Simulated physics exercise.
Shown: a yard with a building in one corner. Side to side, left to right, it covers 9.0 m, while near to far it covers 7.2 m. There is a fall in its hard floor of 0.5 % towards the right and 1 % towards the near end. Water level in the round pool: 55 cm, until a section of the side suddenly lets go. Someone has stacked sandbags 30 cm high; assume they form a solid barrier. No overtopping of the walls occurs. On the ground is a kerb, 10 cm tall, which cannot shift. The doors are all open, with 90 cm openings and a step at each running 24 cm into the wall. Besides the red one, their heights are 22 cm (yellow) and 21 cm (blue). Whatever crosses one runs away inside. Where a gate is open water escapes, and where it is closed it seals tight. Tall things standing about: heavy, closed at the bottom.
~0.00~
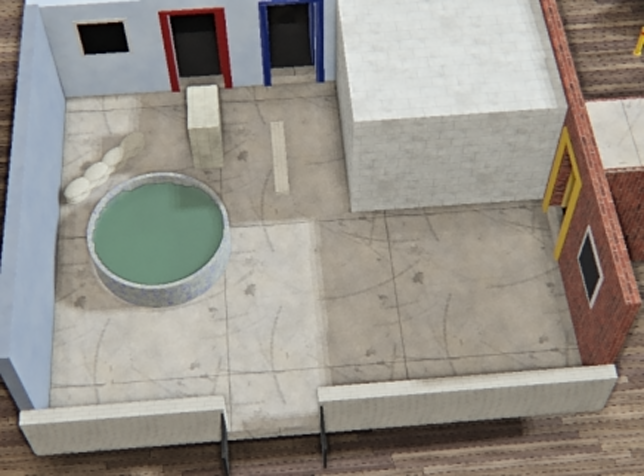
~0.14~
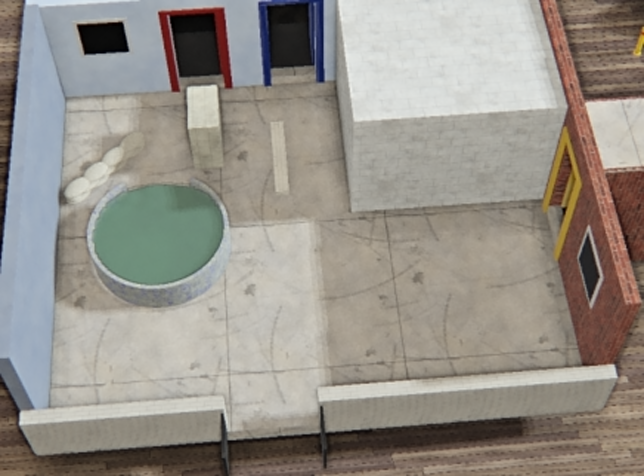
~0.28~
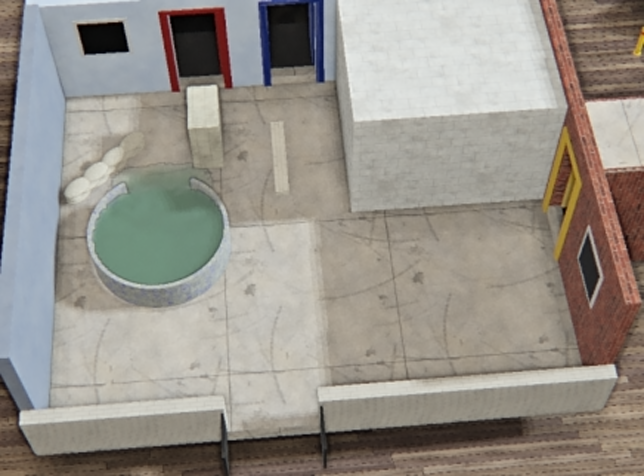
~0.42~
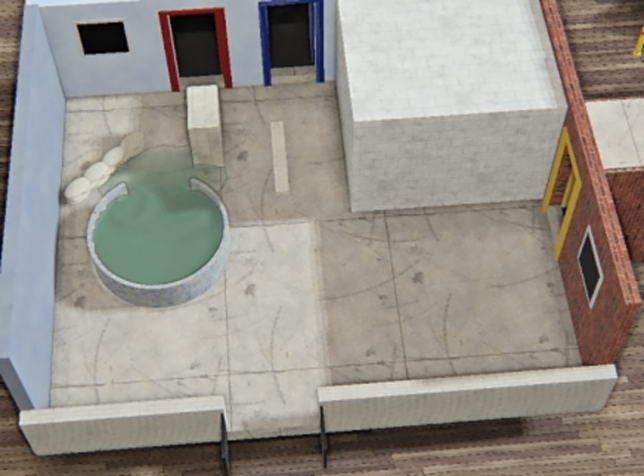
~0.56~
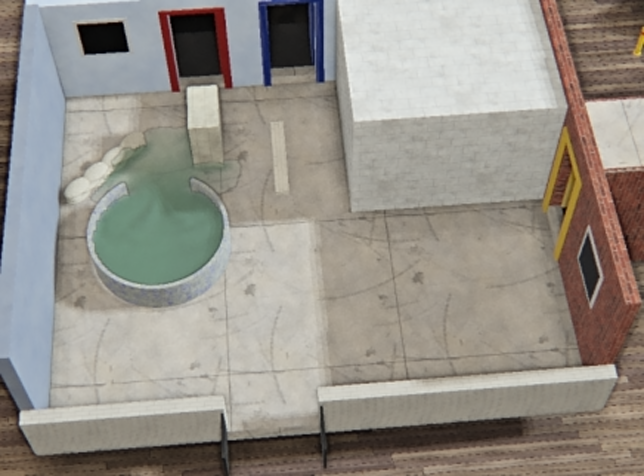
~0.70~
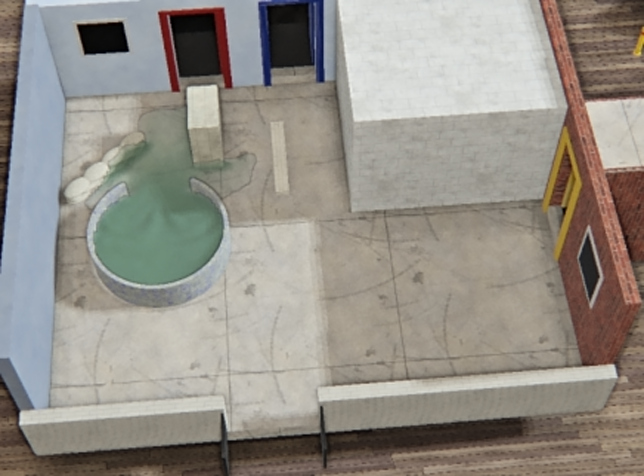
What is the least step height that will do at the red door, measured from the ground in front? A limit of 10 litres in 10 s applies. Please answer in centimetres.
The least height is some 29 cm.
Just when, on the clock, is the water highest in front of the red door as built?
Around 1.8 s, give or take.
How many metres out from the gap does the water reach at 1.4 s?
2.6 m.
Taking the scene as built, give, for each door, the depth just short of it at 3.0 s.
Lab note, cm: Red 20; yellow 0; blue 4.
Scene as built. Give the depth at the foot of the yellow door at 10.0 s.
About 0.0 cm.
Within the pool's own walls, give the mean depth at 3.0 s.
About 26 centimetres.
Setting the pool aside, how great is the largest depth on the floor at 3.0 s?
Up to some 28 centimetres, I'd say.
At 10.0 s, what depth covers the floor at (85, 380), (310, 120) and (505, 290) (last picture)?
The three readings, in order, are 4, 8 and 0 cm.
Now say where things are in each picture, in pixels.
The first picture shows the round pool at (159, 231) is whole and still, 55 cm deep; the red door at (198, 54) is dry.
In the second picture, water pours out on the far side and has run 0.3 m, to a hidden place; about 7 cm deep outside, 55 cm at the back.
In the third picture, the gap is on the far side, the front 0.7 m out at (126, 172); the back of the round pool holds 55 cm.
In the fourth picture, the front is at a hidden place, 1.2 m from the gap on the far side; 1.8 m2 of floor is wet, 55 cm left at the back.
In the fifth picture, the front is at a hidden place, 1.6 m from the gap on the far side; 2.4 m2 of floor is wet, 55 cm left at the back.
In the sixth picture, the gap is on the far side, the front 2.1 m out at a hidden place; the back of the round pool holds 55 cm; 0.6 m in a straight line remain to the red door at (198, 54).
After 1.4 s water covers 10 % of the floor, deepest (36 cm) near (129, 164); 20 cm at the red door, 11 litres in over its 11 cm step.
After 3.0 s water covers 30 % of the floor, deepest (28 cm) near (166, 97); 20 cm at the red door, 128 litres in over its 11 cm step.
After 10.0 s water covers 75 % of the floor, deepest (12 cm) near (321, 101); 7 cm at the red door, 172 litres in over its 11 cm step.
At the red door as built, the water arrived by 1.0 s and peaked near 26 cm at 1.8 s.
Run again over the same 10 s with other heights there, 16 litres in over 27 cm, 5 litres over 31.5 cm. The limit of 10 litres is kept from about 29 cm up.
